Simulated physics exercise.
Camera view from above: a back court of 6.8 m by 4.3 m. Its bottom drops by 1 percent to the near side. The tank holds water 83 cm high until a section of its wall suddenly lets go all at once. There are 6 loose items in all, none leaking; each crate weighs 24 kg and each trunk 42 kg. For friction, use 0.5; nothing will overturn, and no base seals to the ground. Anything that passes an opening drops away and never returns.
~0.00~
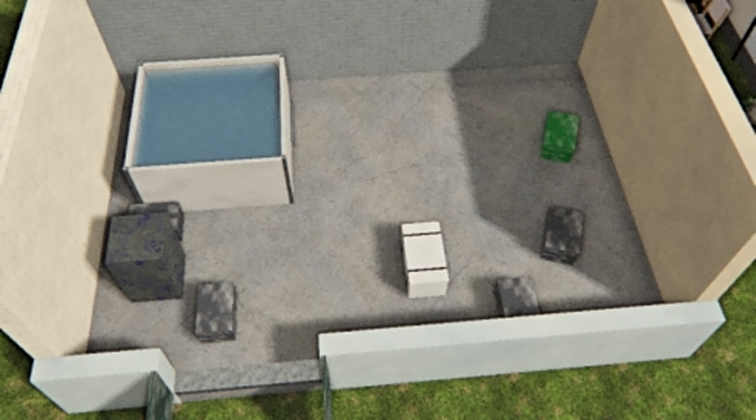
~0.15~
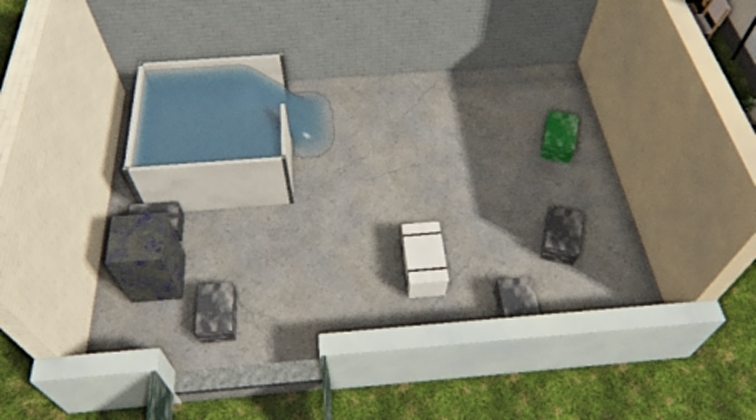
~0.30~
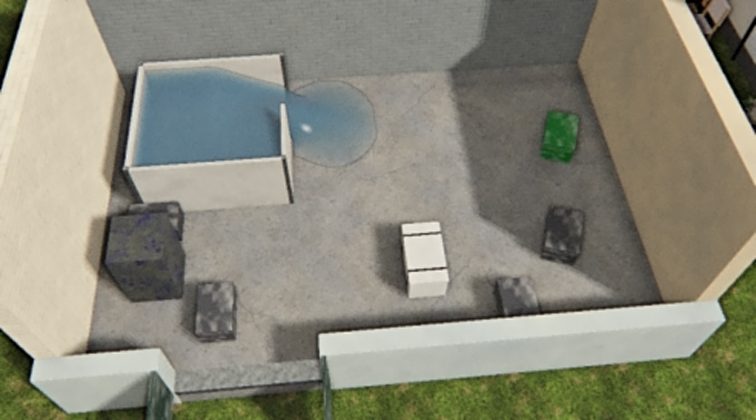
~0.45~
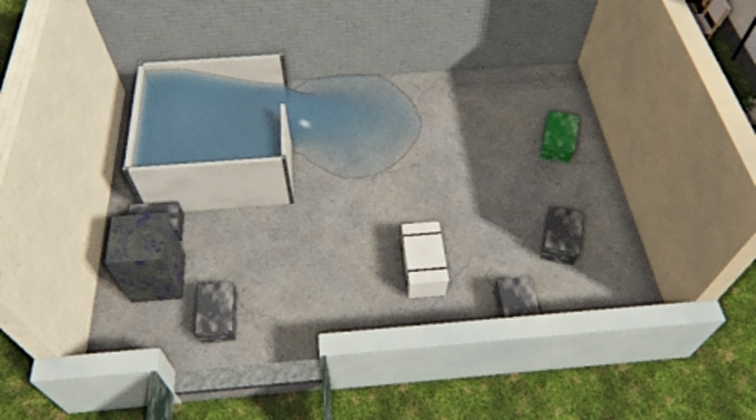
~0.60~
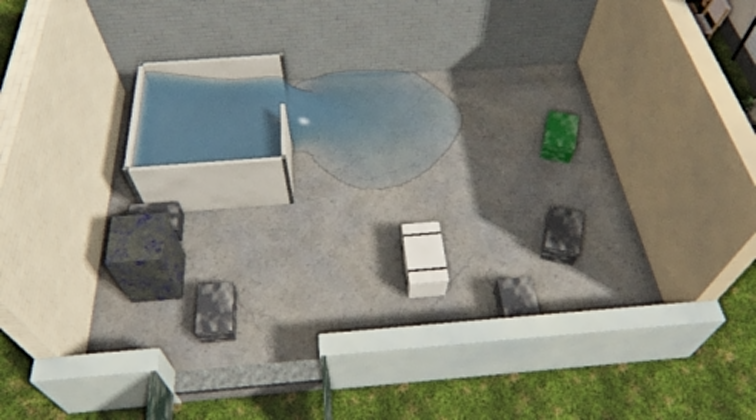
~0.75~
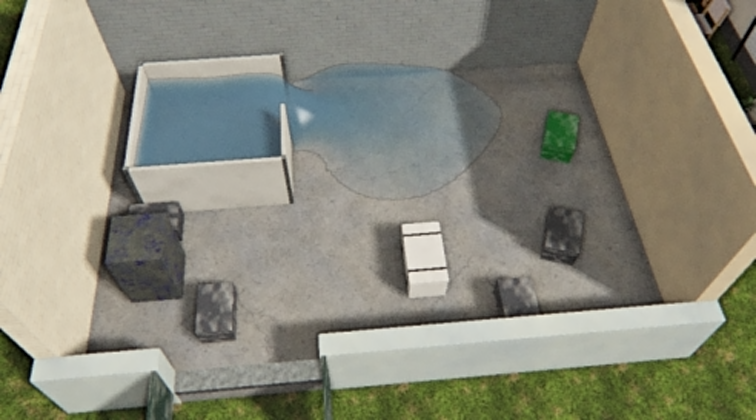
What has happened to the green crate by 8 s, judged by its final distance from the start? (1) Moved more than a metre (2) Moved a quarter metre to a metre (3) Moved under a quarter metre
Moved more than a metre.
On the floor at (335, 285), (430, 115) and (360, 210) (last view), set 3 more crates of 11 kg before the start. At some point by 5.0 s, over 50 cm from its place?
Going through them in the order asked, they come out shy of the mark, clear of the mark and shy of the mark.
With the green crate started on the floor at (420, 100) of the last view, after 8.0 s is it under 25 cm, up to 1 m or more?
What happens is that it covers a big distance.
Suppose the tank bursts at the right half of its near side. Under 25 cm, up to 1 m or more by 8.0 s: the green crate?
Afterwards the green crate stays almost motionless.
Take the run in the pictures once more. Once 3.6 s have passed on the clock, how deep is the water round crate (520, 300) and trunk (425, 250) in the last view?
Roughly 8 and 1 cm.
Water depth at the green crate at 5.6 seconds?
Around 12 cm.
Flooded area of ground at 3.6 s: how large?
Some 19 m2.
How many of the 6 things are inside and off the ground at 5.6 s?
By my count, 2.
After 1.6 s the green crate is near (588, 132), 0.3 m from its start, aground; 0 of 6 are out; 0 afloat.
After 3.6 s the green crate is near (638, 292), 2.5 m from its start, afloat; 0 of 6 are out; 2 afloat.
After 5.6 s the green crate is near (431, 308), 3.2 m from its start, afloat; 0 of 6 are out; 2 afloat.
After 8.0 s the green crate is near (218, 329), 5.1 m from its start, afloat; 0 of 6 are out; 2 afloat.
